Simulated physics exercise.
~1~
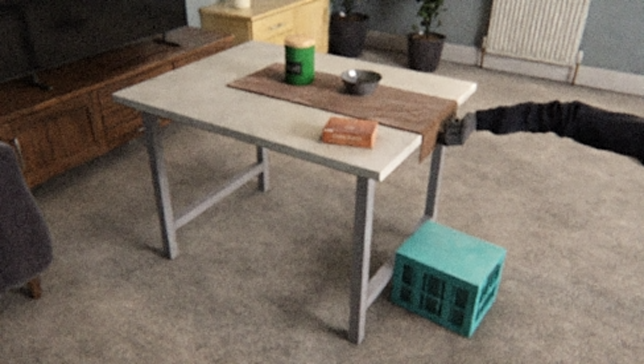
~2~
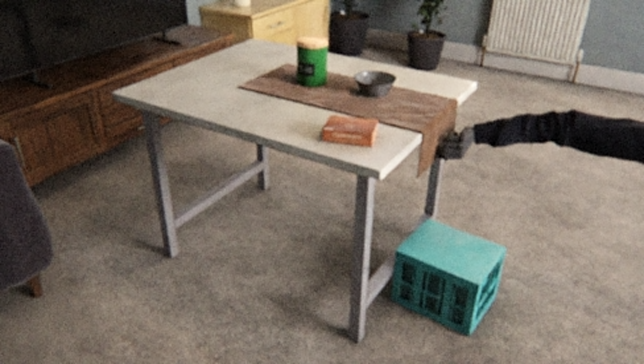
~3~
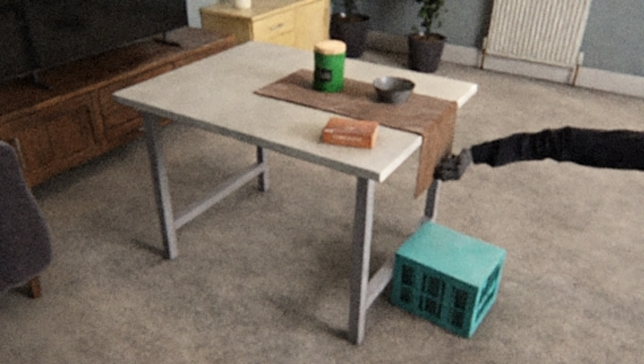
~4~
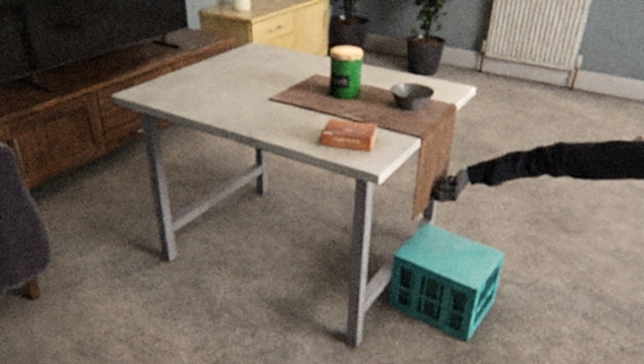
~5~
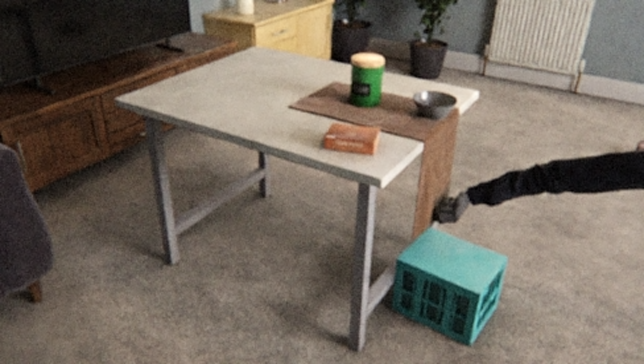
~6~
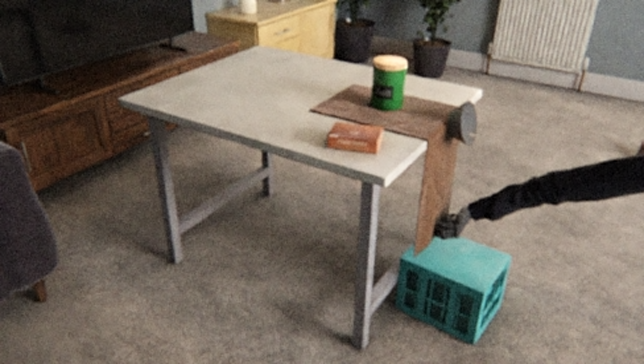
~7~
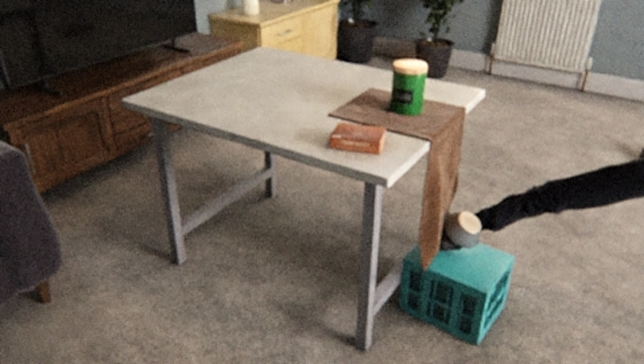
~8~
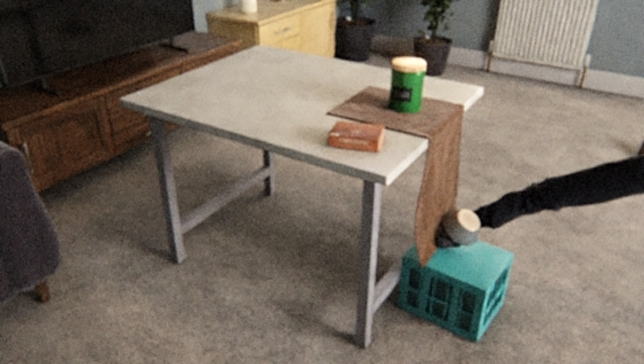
The video shows a gloved hand slowly pulling a brown cloth over a table's edge toward a turquoise crate, carrying a green canister and grey bowl rightward until the bowl falls beside the hand at the crate, while the canister stays upright and an orange packet remains on the table.
